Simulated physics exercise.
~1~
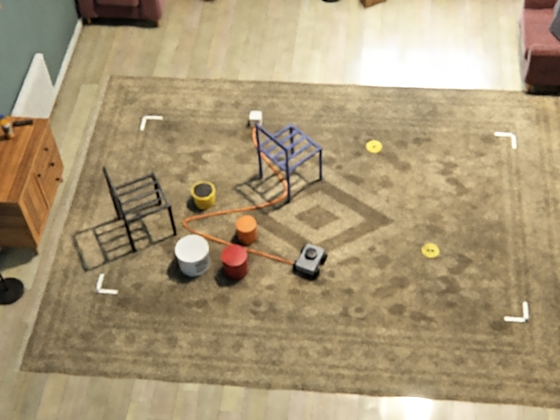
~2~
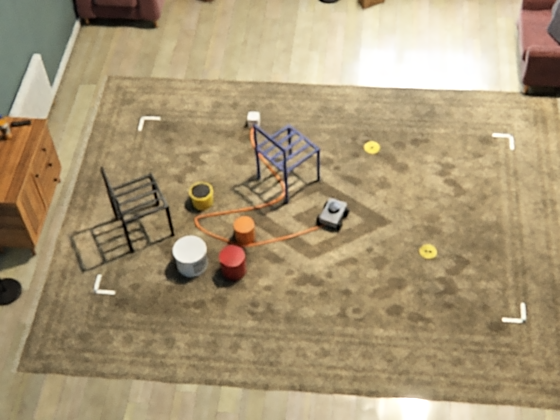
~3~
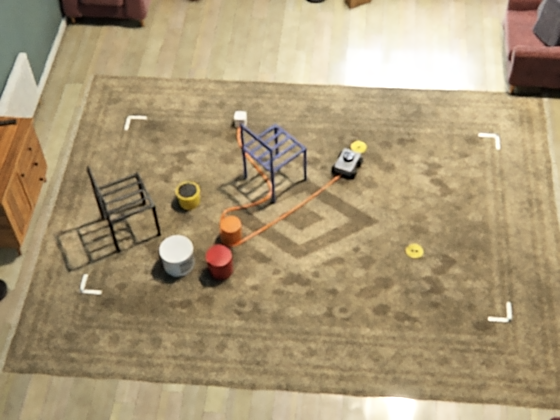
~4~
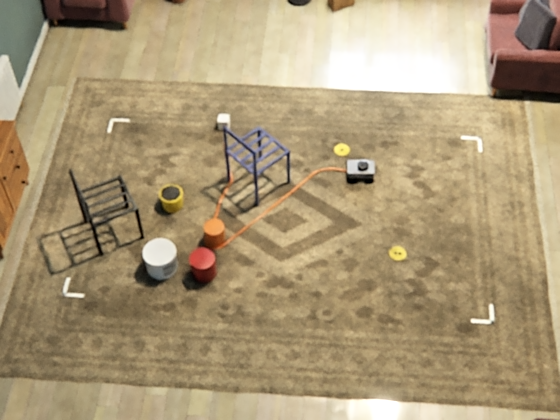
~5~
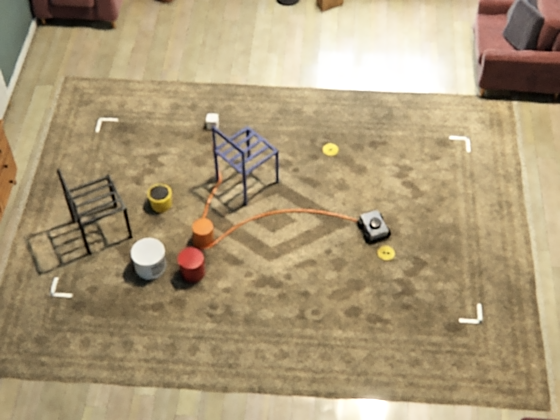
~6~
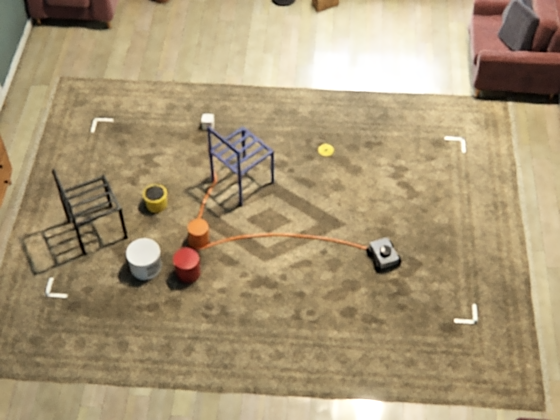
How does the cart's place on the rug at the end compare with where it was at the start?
At the start the cart is just to the right of the red tub. By the end it is well away from the tubs, toward the right side of the rug, over the lower yellow mark.
